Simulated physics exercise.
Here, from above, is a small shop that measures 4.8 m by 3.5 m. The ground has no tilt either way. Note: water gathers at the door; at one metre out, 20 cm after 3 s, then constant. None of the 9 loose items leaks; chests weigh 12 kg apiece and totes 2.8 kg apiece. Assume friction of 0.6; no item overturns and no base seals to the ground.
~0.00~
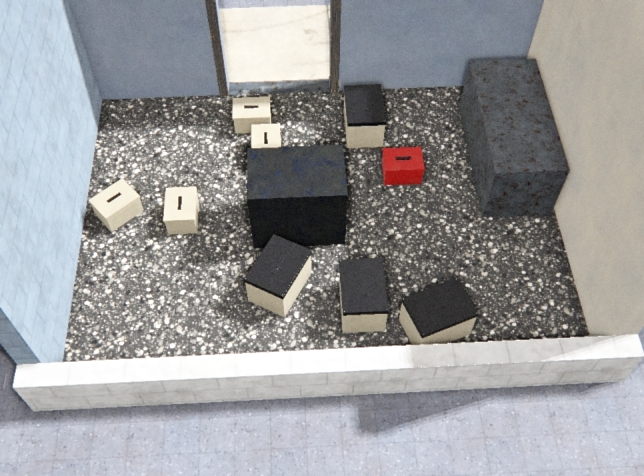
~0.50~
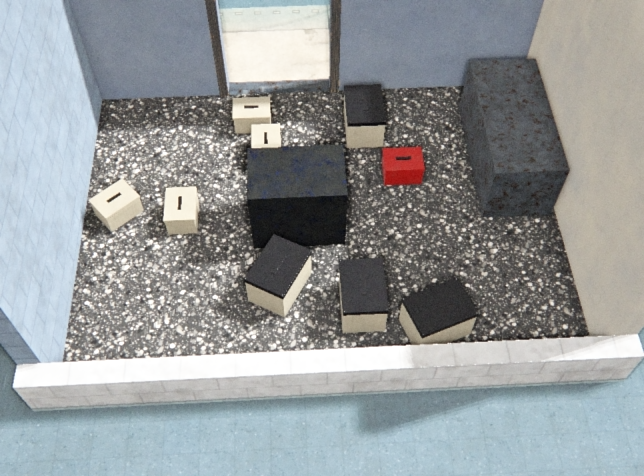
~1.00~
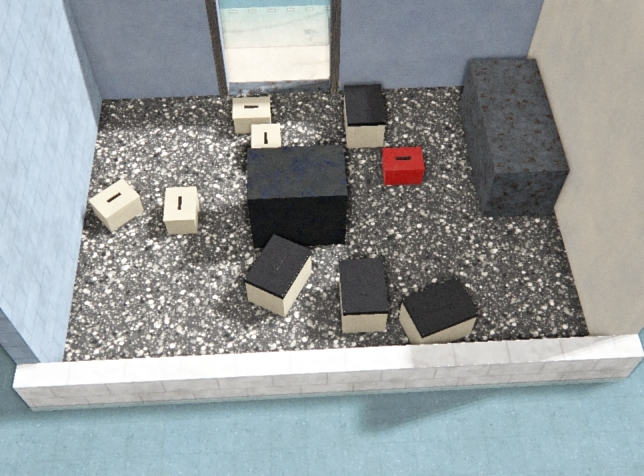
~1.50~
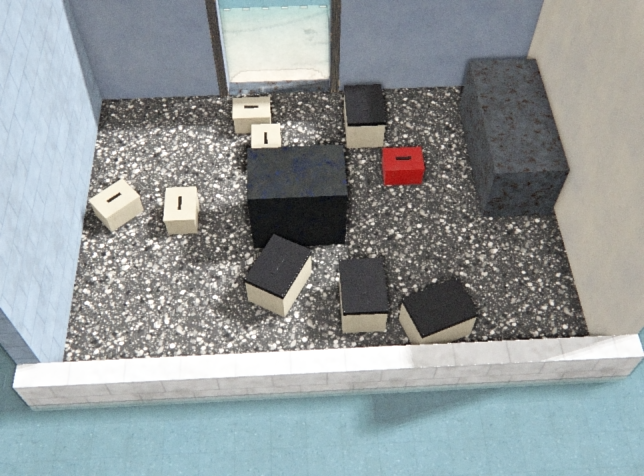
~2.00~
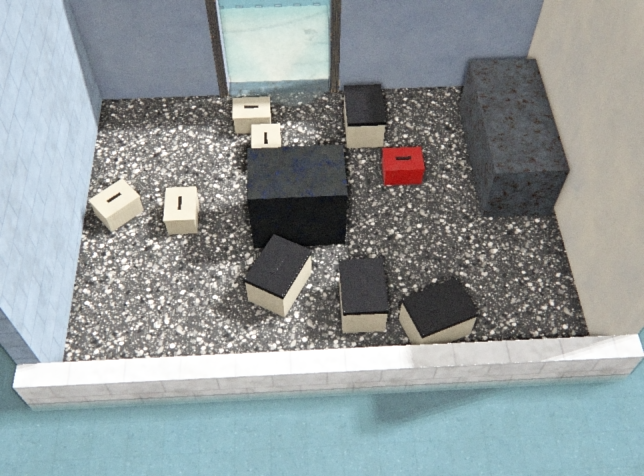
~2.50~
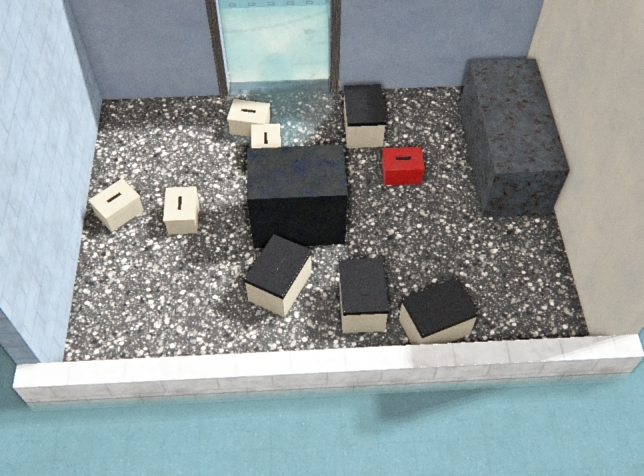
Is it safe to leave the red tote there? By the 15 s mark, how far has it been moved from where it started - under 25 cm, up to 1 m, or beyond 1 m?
It has been moved up to 1 m.
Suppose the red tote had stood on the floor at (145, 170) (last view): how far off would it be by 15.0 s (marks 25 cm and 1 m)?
Answer: It inches along.
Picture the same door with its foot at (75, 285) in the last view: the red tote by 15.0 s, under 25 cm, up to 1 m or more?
Then the red tote is swept a long way.
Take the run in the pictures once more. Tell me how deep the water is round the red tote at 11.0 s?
I'd put it at about 5 cm.
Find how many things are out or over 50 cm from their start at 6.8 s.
The answer is 5.
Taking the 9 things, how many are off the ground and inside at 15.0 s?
At that instant the tally stands at 9.
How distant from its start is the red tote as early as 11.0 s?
About 60 cm out of place.
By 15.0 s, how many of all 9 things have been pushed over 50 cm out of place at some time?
I count 8 of them.
After 3.5 s the red tote is near (404, 159), 0.0 m from its start, aground; 1 afloat.
After 6.8 s the red tote is near (435, 117), 0.7 m from its start, aground; 4 afloat.
After 11.0 s the red tote is near (443, 119), 0.7 m from its start, afloat; 8 afloat.
After 15.0 s the red tote is near (331, 138), 0.8 m from its start, afloat; 9 afloat.
